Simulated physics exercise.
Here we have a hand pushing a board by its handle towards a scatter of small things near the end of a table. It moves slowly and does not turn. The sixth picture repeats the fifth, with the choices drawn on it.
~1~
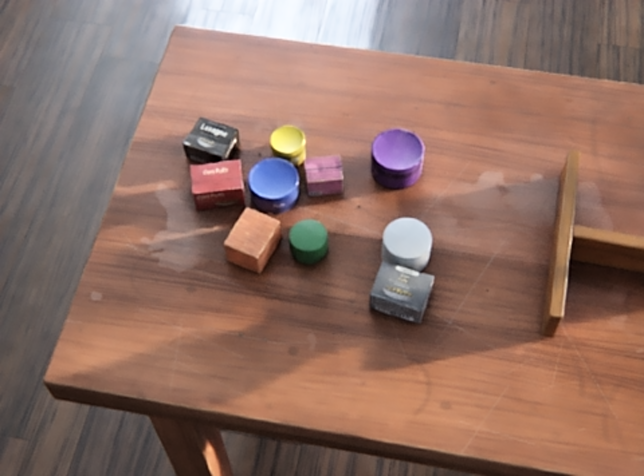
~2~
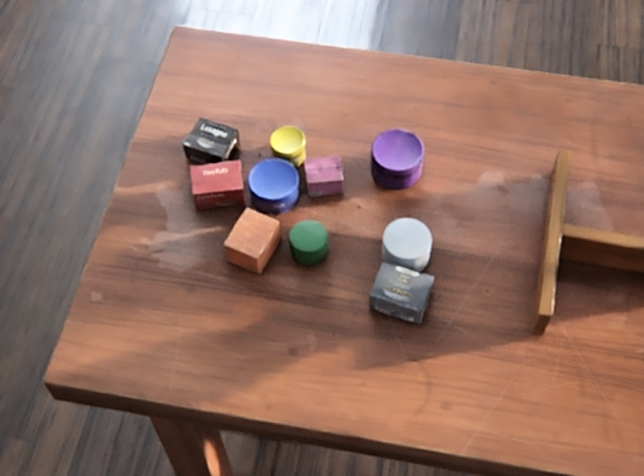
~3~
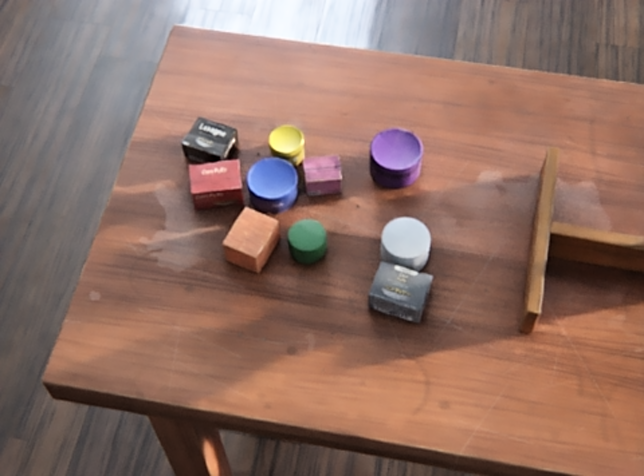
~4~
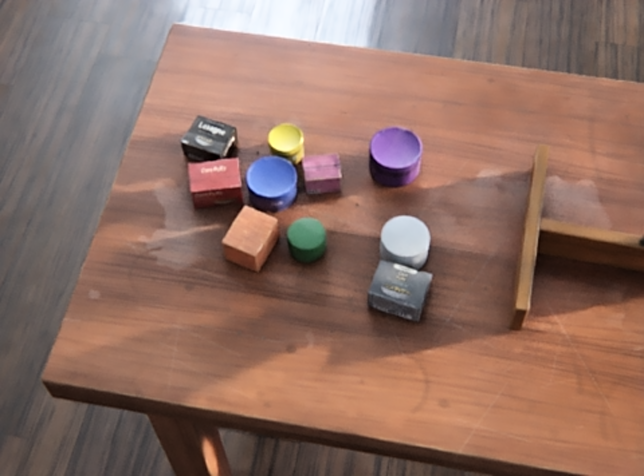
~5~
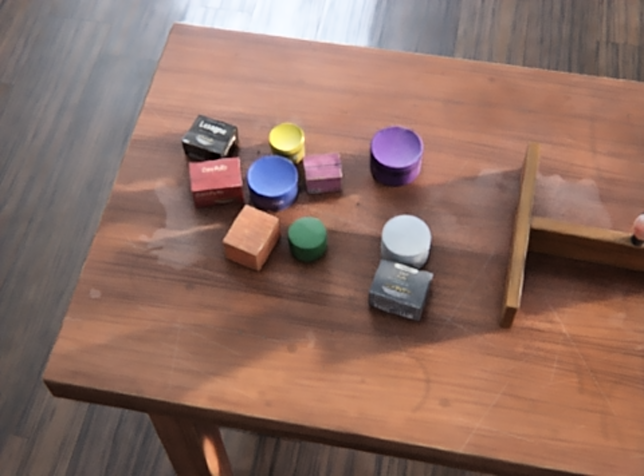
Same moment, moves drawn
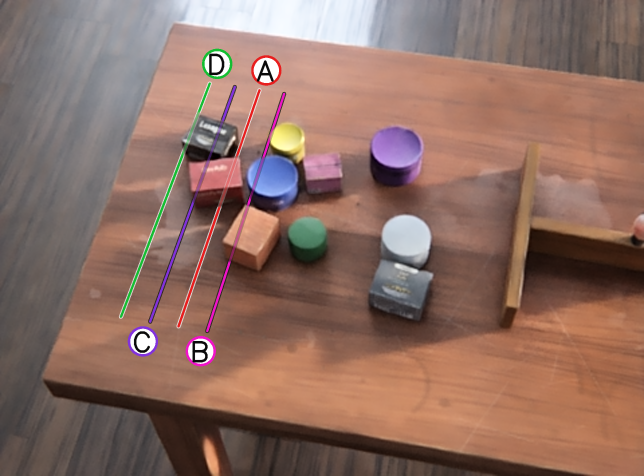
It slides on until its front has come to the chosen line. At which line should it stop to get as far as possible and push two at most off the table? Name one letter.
C.
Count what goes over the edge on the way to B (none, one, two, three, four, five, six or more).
By then, none.
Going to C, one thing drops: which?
The red packet goes over.
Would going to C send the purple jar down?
By then, no.
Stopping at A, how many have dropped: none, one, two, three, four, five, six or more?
The count is none.
On the marked copy, A at (222, 199); B at (249, 203); C at (196, 195); D at (169, 191).
With C. Early on, board (403, 202); grey packet (353, 283); purple jar (383, 155).
Further on, board (285, 185); red packet (179, 179); black packet (199, 140).
At the end, board (196, 172); red packet over the edge; black packet (130, 126); one fallen.
As for the rest, A is within the limit but short; B is within the limit but short; D drops four.
